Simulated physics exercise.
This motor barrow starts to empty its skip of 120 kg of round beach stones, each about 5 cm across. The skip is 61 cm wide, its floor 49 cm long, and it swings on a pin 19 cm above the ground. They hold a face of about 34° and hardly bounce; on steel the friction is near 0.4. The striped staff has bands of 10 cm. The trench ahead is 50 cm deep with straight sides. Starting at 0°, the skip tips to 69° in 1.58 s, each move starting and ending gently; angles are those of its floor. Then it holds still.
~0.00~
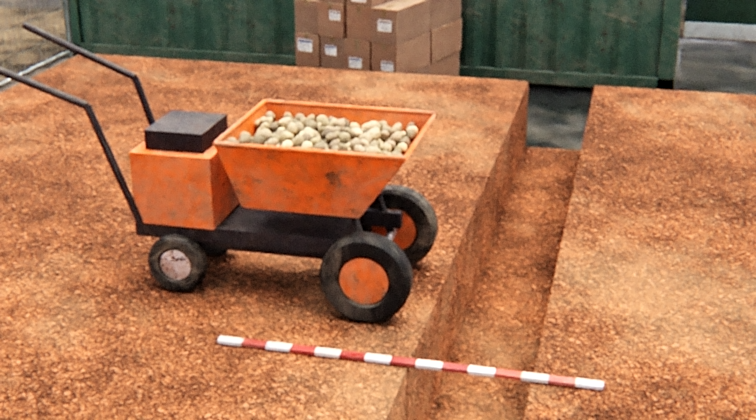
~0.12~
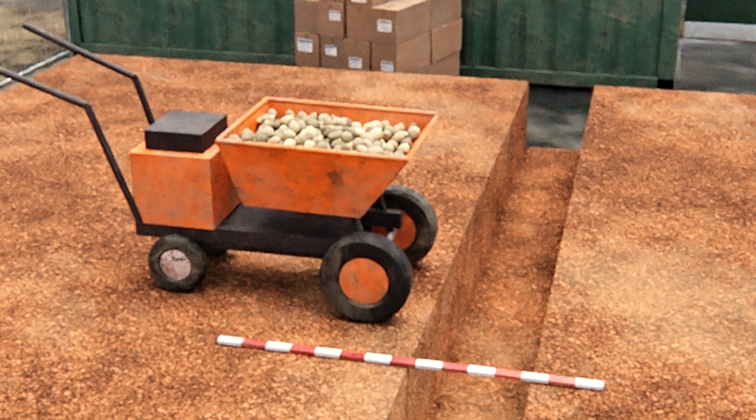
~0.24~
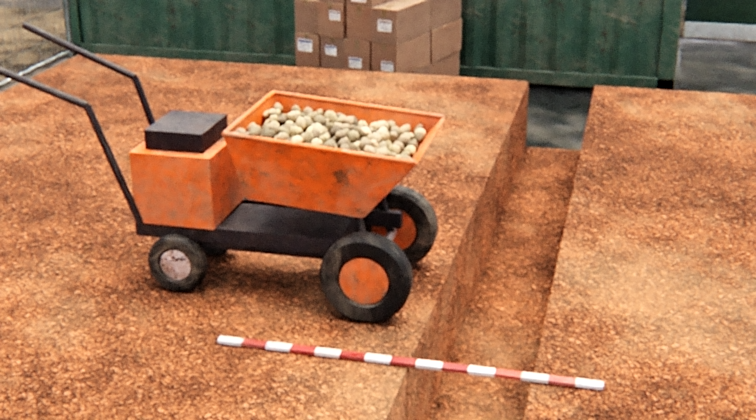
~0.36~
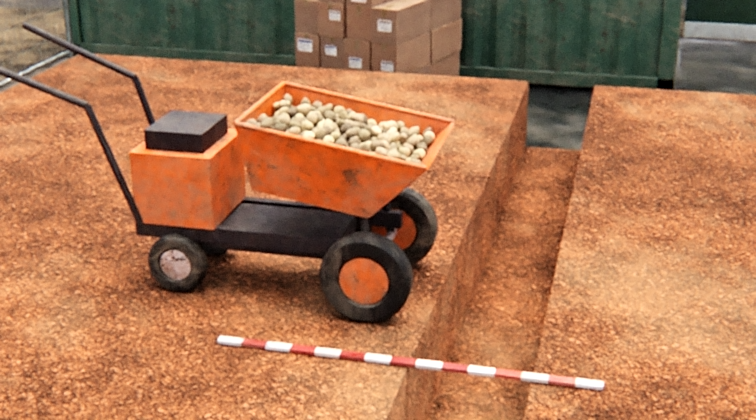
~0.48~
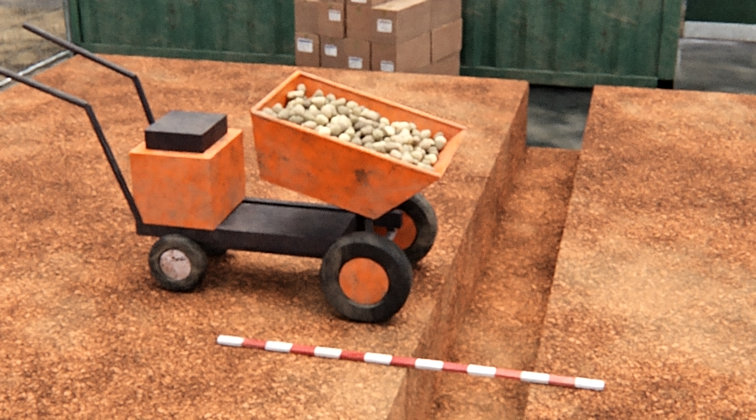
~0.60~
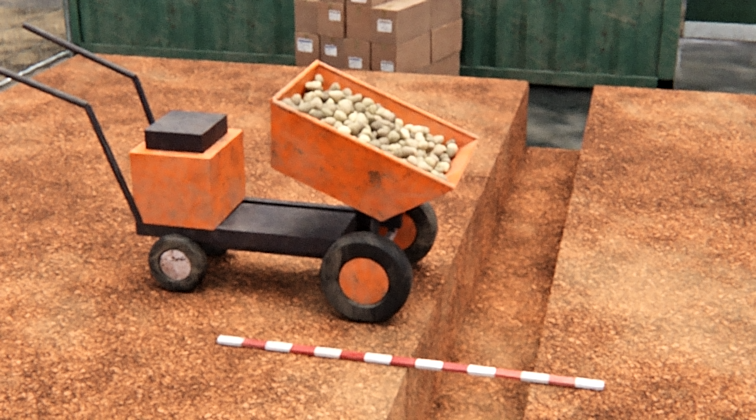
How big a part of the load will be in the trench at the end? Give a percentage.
Close to 53 in a hundred.
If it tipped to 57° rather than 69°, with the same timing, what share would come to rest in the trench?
In that case some 45 per cent.
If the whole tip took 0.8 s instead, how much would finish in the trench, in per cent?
Then about 40 per cent.
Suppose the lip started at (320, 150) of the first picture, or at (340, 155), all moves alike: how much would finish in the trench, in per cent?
About 100 and 100 per cent.
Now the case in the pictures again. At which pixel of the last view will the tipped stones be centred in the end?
Near (536, 389).
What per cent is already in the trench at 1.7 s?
Some 15 per cent.
After 1.2 s the floor is at 58°; 99 % in the skip, 1 % in the trench; the foremost stones are at (517, 256).
After 1.7 s the floor is at 69°; 48 % in the skip, 17 % in the trench, 35 % past the trench; the foremost stones are at (656, 320).
After 2.0 s the floor is at 69°; 22 % in the skip, 30 % in the trench, 48 % past the trench; the foremost stones are at (735, 307).
After 4.0 s the floor is at 69°; 0 % in the skip, 53 % in the trench, 47 % past the trench; the foremost stones are past the picture's edge.
